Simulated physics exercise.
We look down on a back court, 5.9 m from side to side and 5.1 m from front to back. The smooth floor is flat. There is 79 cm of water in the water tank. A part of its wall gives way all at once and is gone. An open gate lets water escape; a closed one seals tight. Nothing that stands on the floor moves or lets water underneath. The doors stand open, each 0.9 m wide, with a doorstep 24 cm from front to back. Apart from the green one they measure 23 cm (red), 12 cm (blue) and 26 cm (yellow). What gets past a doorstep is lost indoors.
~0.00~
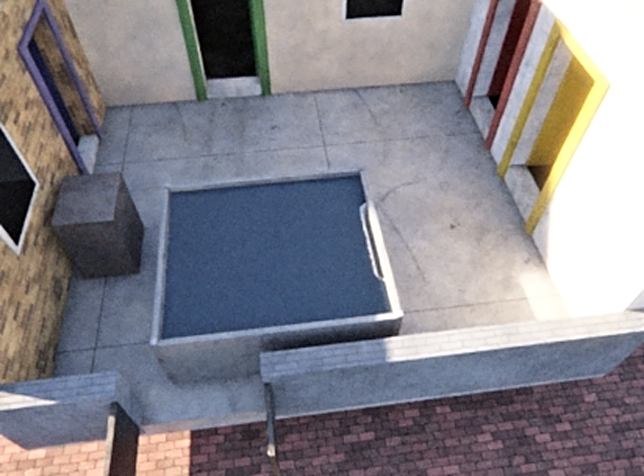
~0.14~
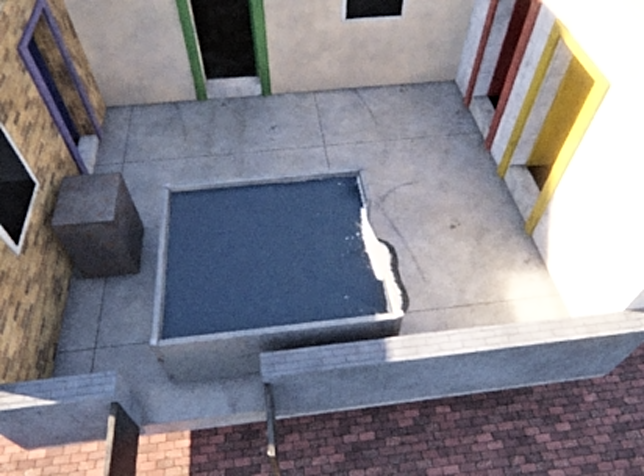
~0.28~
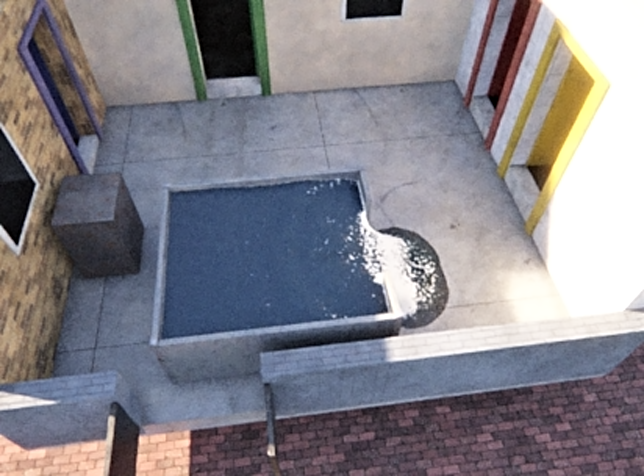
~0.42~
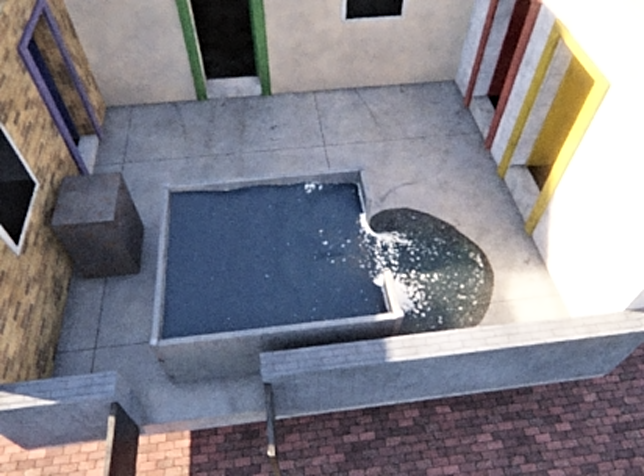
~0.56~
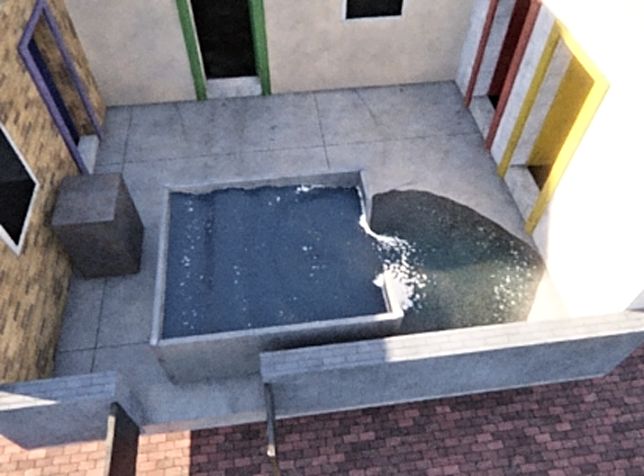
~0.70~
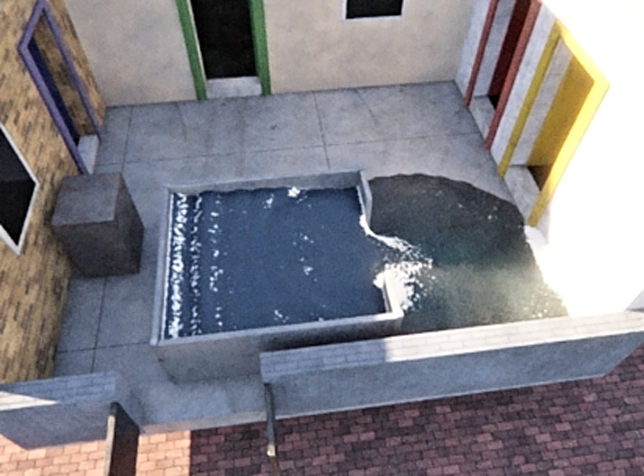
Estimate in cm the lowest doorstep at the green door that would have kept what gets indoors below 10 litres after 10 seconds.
Close to 5.5 cm is just enough.
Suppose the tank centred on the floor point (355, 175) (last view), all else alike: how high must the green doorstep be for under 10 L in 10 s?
Then roughly 14.0 cm.
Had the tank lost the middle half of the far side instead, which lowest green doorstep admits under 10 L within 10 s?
Then roughly 36 cm.
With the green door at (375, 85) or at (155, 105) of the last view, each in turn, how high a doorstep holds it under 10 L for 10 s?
About 22 and 16 cm.
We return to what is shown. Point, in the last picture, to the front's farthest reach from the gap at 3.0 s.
Near (449, 82).
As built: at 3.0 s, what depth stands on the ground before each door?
In cm: Red 13, blue 0, green 0, yellow 28.
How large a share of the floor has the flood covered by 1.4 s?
Near 25 per cent is wet.
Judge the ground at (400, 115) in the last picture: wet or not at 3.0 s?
It is flooded.
After 1.4 s water covers 25 % of the floor, deepest (54 cm) near (576, 348); it has not reached the green door.
After 3.0 s water covers 40 % of the floor, deepest (34 cm) near (452, 88); it has not reached the green door.
After 10.0 s water covers 95 % of the floor, deepest (18 cm) near (173, 117); 6 cm at the green door, 0 litres in over its 20 cm doorstep.
At the green door as built, the water arrived by 3.3 s and peaked near 9 cm at 6.0 s.
Run again over the same 10 s with other heights there, 14 litres in over 5 cm, 6 litres over 6 cm. The limit of 10 litres is kept from about 5.5 cm up.
